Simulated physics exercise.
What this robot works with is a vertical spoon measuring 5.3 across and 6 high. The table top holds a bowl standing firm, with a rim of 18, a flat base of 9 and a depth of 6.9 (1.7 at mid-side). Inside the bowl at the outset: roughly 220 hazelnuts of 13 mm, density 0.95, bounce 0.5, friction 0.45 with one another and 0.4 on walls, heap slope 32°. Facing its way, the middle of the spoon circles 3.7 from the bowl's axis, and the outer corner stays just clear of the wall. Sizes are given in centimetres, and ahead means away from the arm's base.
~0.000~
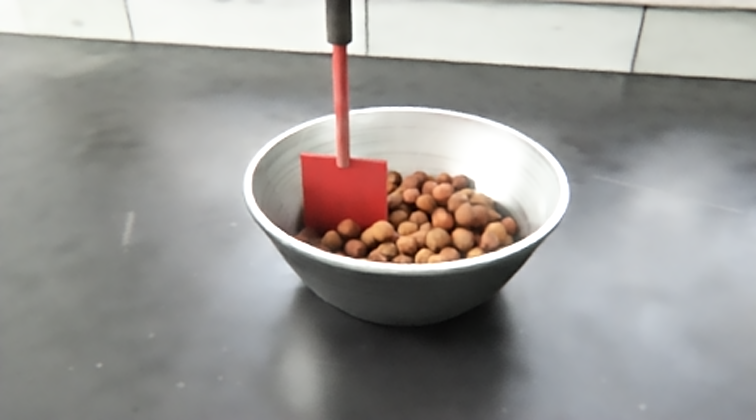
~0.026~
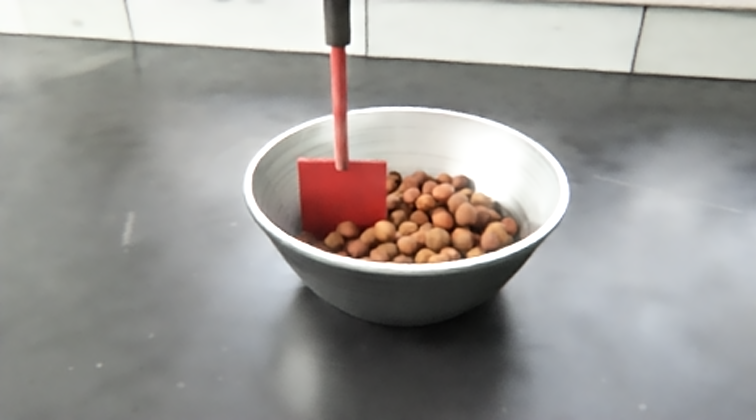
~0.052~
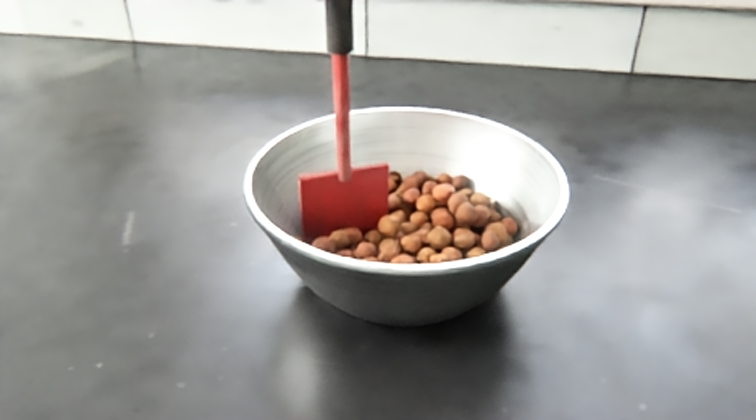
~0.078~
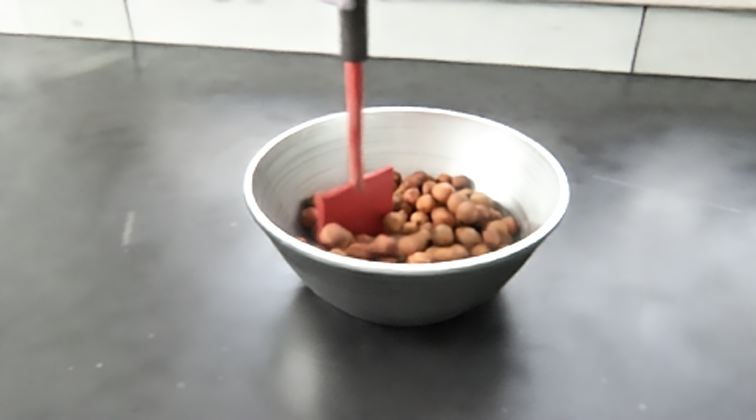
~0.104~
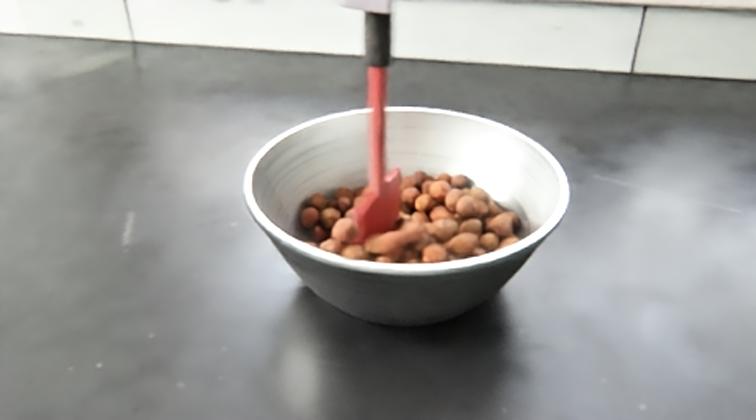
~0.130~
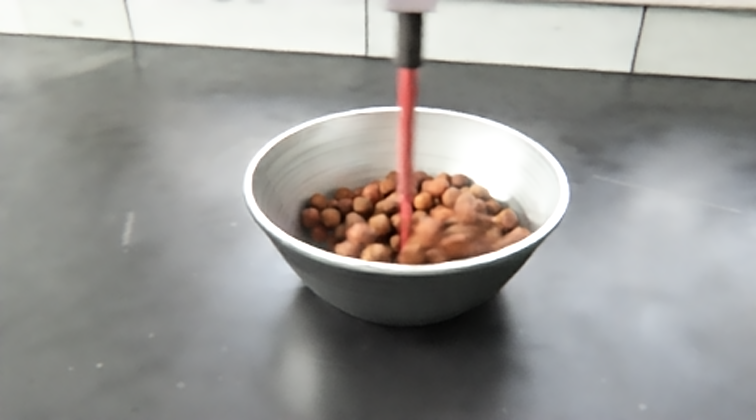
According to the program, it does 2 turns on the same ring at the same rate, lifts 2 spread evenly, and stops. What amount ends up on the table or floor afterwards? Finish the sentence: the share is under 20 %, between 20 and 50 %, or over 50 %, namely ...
The share is between 20 and 50 %.
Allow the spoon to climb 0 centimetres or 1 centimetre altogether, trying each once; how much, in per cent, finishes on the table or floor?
Close to 35 and 35 percent, in that order.
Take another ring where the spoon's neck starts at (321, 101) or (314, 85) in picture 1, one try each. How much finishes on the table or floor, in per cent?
5 and 0 %.
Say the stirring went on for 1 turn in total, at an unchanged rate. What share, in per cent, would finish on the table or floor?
Roughly 15 per cent.
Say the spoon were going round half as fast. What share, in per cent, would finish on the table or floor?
It would come to around 5 percent.
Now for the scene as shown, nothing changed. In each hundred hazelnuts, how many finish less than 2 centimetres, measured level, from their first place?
Something close to 10 percent, I'd say.
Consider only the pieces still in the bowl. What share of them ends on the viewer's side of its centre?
I'd put it near 45 per cent.
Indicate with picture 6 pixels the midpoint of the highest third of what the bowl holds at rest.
In the final view it lies around (417, 216).
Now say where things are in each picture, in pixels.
In the first frame, spoon neck at (343, 135), 0° round; upper third of the load around (426, 228), from x 300 to 510, top at y 180; 220 in the bowl.
In the second frame, spoon neck at (341, 137), 8° round; upper third of the load around (419, 228), from x 300 to 510, top at y 180.
In the third frame, spoon neck at (343, 147), 29° round; upper third of the load around (418, 238), from x 295 to 510, top at y 180.
In the fourth frame, spoon neck at (356, 157), 52° round; upper third of the load around (420, 241), from x 300 to 510, top at y 180.
In the fifth frame, spoon neck at (378, 164), 76° round; upper third of the load around (430, 246), from x 305 to 515, top at y 180.
In the sixth frame, spoon neck at (406, 166), 99° round; upper third of the load around (451, 241), from x 310 to 520, top at y 180; 220 in the bowl.
By 0.40 s, 340° round, highest piece 10 above the table; 174 in the bowl, 16 on the table or floor, 30 in flight or on the tool.
By 0.67 s, 221° round, highest piece 9 above the table; 156 in the bowl, 61 on the table or floor, 3 in flight or on the tool.
By 1.00 s, 0° round, highest piece 4 above the table; 156 in the bowl, 64 on the table or floor.
By 1.70 s, 0° round, highest piece 4 above the table; 156 in the bowl, 64 on the table or floor.
Final count, 156 in the bowl, 64 on the table or floor. That is 29 % on the table or floor.
